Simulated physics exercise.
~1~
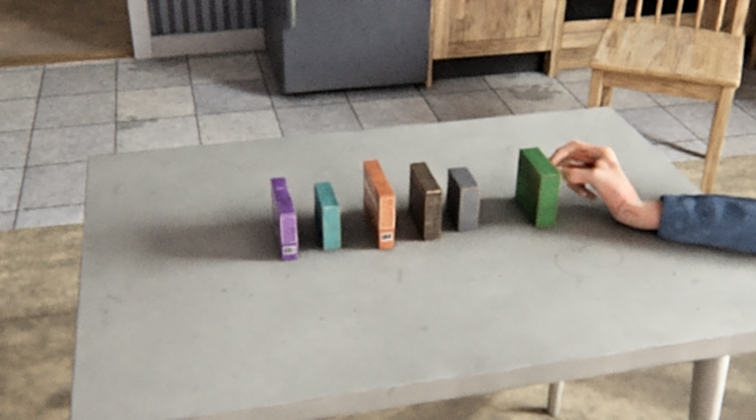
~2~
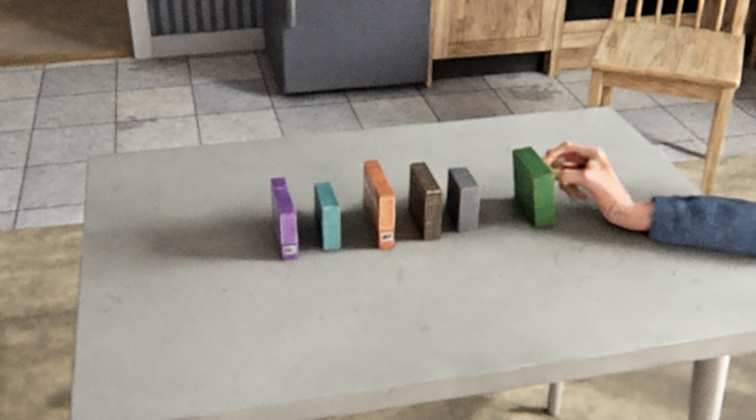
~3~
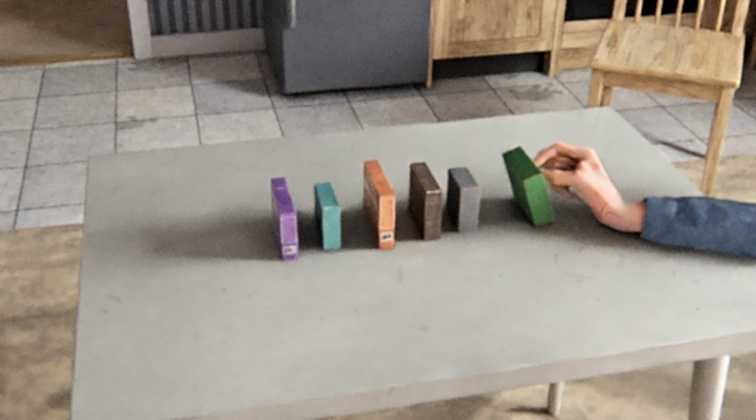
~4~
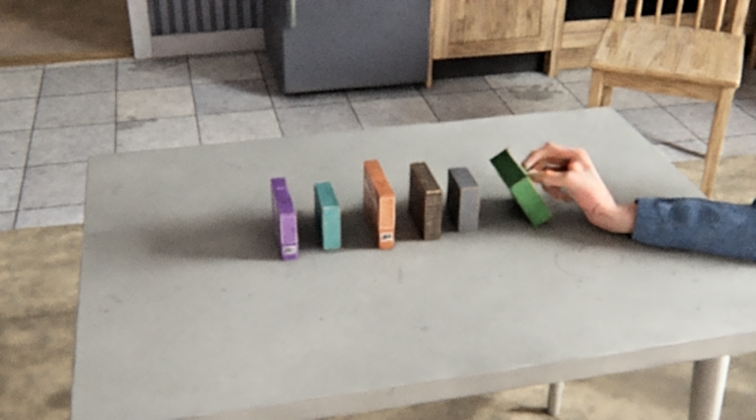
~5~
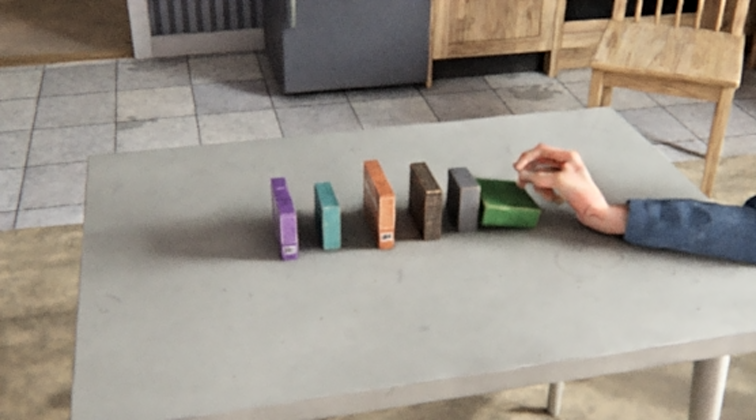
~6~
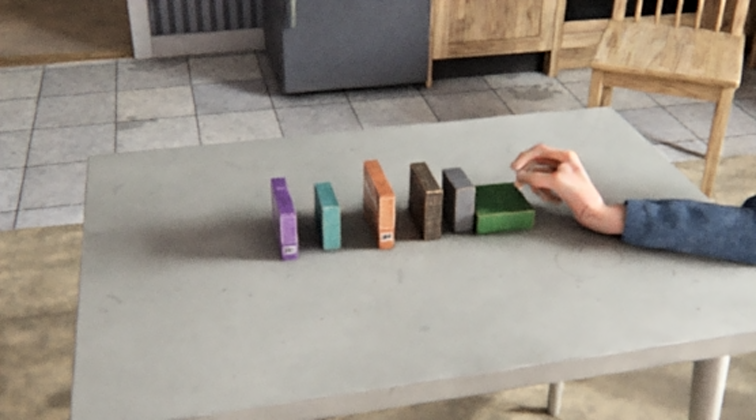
A hand nudged the top of a green board at the right end of a line of upright blocks until it tipped left and fell flat against the gray one, while the brown, orange, turquoise and purple ones stayed standing.
